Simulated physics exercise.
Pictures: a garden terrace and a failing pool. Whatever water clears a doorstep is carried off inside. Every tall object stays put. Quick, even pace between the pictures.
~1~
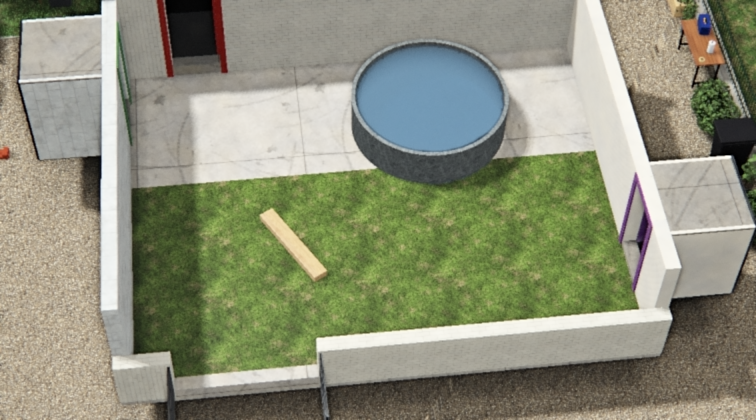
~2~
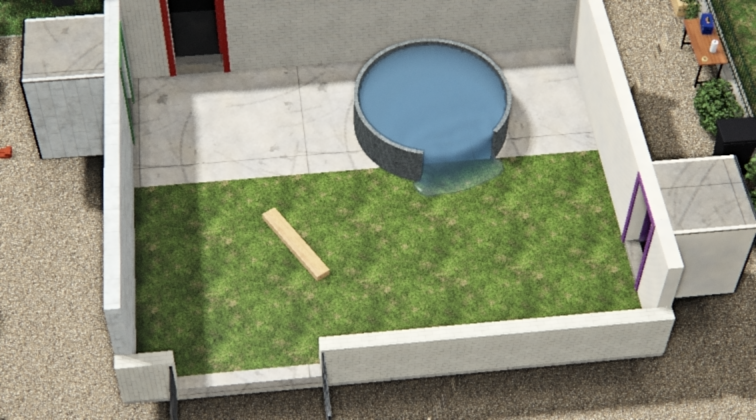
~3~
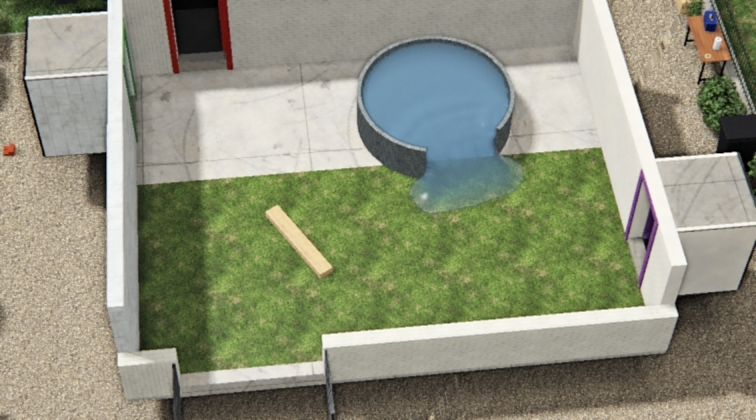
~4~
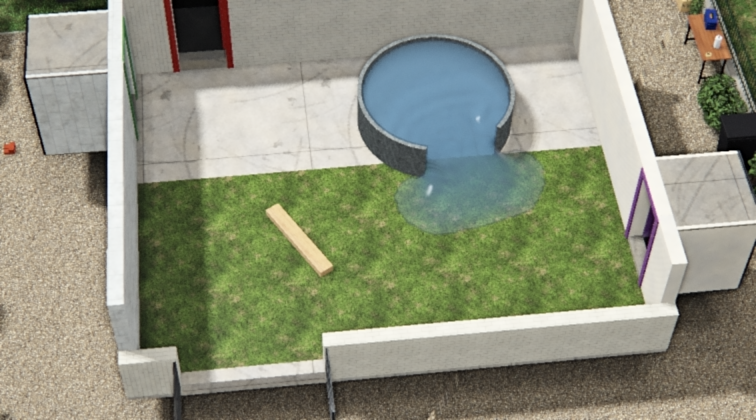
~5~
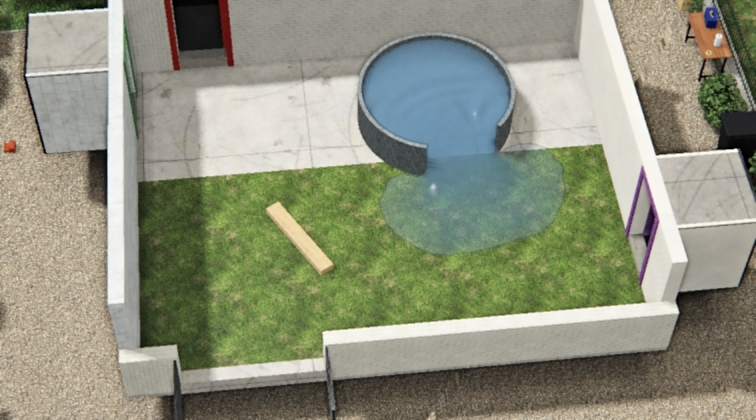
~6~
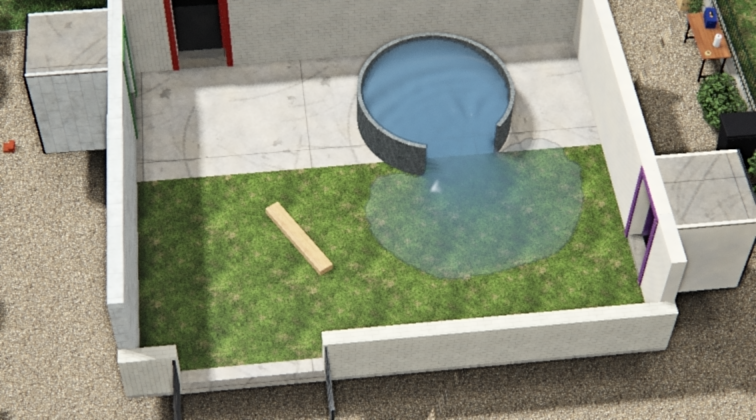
Water pours through a gap in the round tank's front and spreads across the grass.
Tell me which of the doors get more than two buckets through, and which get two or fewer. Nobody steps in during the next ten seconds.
Sorted out: The green door gets two or fewer; the purple door gets more than two; the red door gets two or fewer.
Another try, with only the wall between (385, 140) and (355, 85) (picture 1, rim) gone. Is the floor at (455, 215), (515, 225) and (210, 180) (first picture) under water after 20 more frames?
Bone-dry, bone-dry, submerged.
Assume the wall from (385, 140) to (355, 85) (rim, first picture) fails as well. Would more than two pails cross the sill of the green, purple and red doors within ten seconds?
Green exceeds the limit, purple stays within it, red stays within it.
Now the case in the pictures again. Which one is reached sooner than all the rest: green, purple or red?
Result: The purple-painted one.
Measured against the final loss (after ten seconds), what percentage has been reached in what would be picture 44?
I get 45 percent.
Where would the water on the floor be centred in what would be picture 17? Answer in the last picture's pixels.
Around pixel (464, 177) of the last picture.
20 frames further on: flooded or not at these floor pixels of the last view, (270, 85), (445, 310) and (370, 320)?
Point 1: Not wet; point 2: Drenched; point 3: Drenched.
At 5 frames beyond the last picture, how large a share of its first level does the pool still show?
About 72 per cent.
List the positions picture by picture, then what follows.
In the first frame, still water in the round tank at (430, 98).
In the second frame, water pours out at (461, 168) and has run to (421, 191).
In the third frame, the front is at (424, 207), out from the gap at (464, 166).
In the fourth frame, water pours out at (464, 165) and has run to (413, 220).
In the fifth frame, the front is at (436, 250), out from the gap at (464, 164).
In the sixth frame, the front is at (439, 273), out from the gap at (464, 164).
A moment on, water covers 25 % of the floor; the green door not reached, the purple door not reached, the red door not reached.
Next, water covers 35 % of the floor; the green door not reached, the purple door wet at the sill, nothing in, the red door not reached.
Then, water covers 45 % of the floor; the green door not reached, the purple door over two buckets in, the red door not reached.
Later, water covers 65 % of the floor; the green door not reached, the purple door far over two buckets in, the red door not reached.
In the end, water covers 90 % of the floor; the green door not reached, the purple door far over two buckets in, the red door not reached.
